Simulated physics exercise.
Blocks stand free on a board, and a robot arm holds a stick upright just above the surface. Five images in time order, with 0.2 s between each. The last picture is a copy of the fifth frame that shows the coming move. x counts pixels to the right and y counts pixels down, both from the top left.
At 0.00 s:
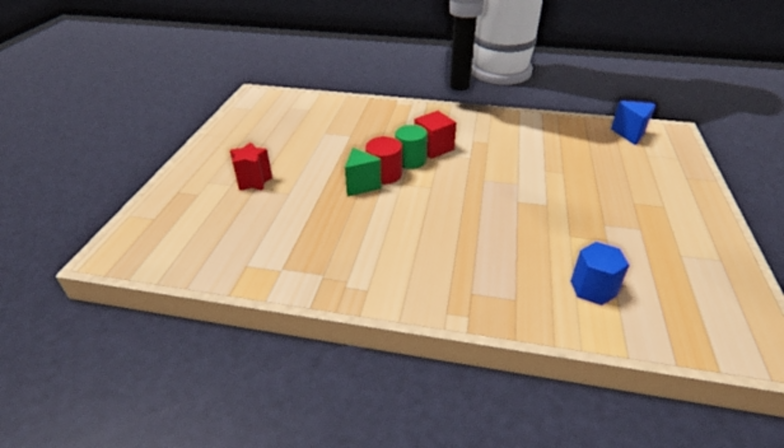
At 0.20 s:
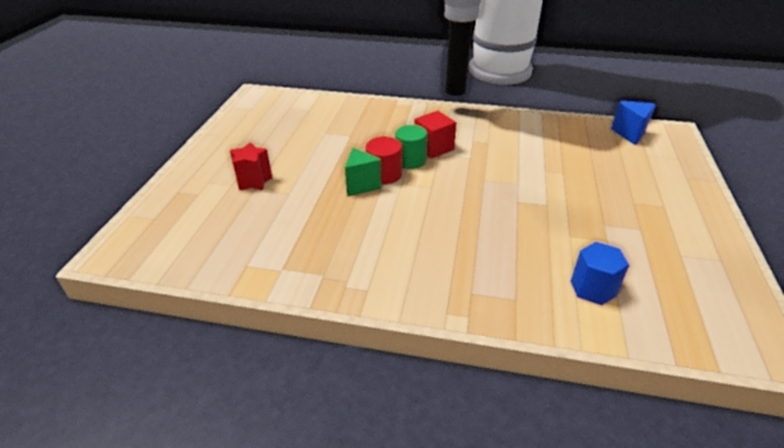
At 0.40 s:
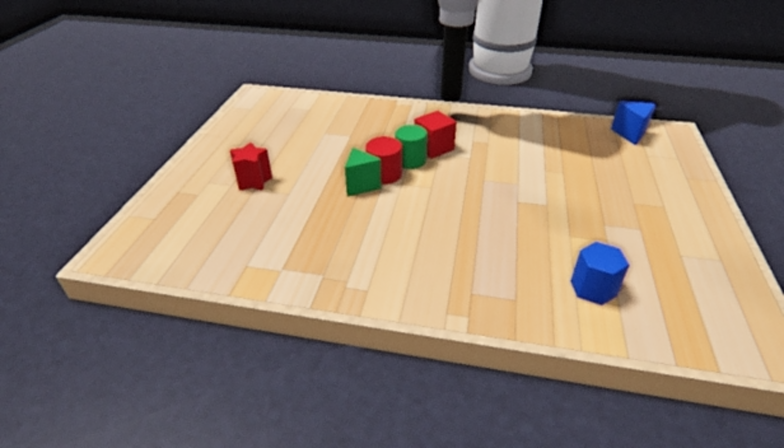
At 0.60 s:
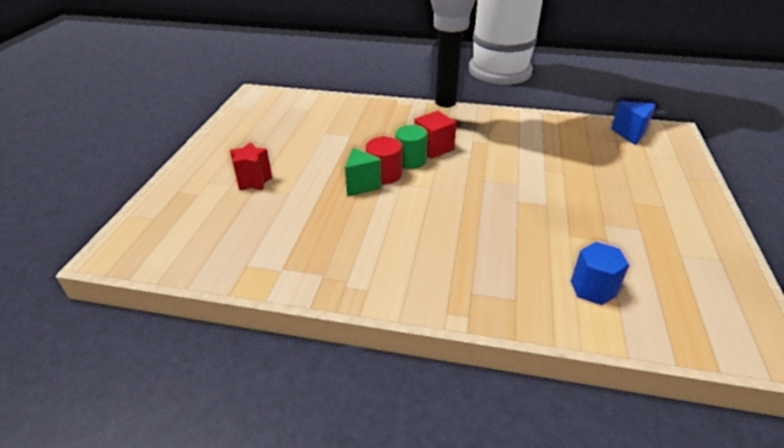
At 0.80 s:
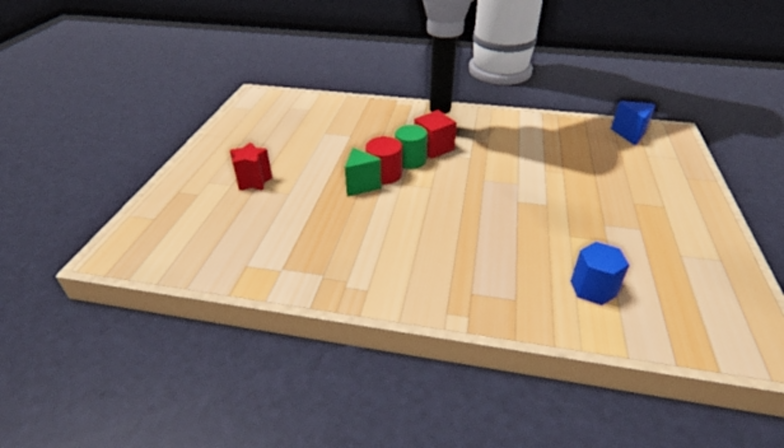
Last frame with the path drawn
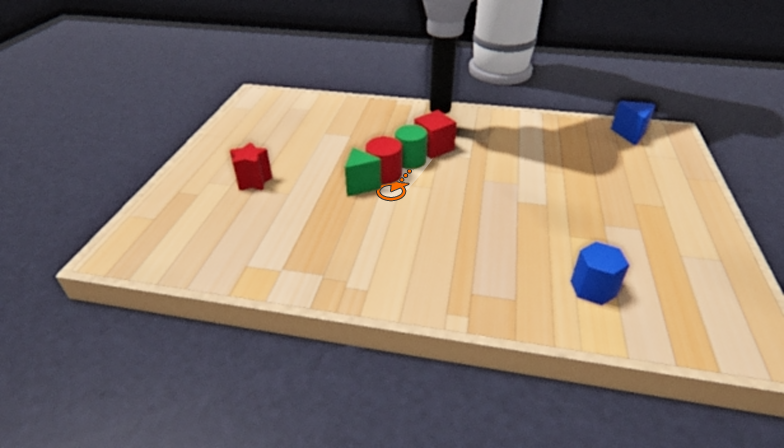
A robot arm moves its black stick slightly left and nearer the red four-sided block.
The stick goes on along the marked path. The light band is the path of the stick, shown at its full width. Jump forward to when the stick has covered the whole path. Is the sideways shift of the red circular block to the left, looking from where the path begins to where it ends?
I believe not.
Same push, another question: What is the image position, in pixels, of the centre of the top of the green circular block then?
Most likely (394, 179).
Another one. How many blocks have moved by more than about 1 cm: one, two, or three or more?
Three or more blocks move more than 1 cm.
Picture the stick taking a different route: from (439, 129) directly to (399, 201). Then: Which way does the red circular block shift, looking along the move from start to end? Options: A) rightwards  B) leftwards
My answer is option A.
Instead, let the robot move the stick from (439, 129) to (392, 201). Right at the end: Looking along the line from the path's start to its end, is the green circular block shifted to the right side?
No, that is not how it ends up.
Path on the board, from (439, 129) over (420, 158) to (391, 191).
What follows on the original path. One third of the way, stick (428, 128); green triangular piece (349, 161); red circular block (372, 149); green circular block (407, 145); red four-sided block (441, 135), turned 45° anticlockwise.
Two thirds of the way, stick (412, 148); green triangular piece (346, 162); red circular block (370, 150); green circular block (405, 155); red four-sided block (443, 145), turned 100° anticlockwise.
At the end, stick (391, 170); green triangular piece (338, 165); red circular block (363, 153); green circular block (394, 179); red four-sided block (443, 146), turned 110° anticlockwise.
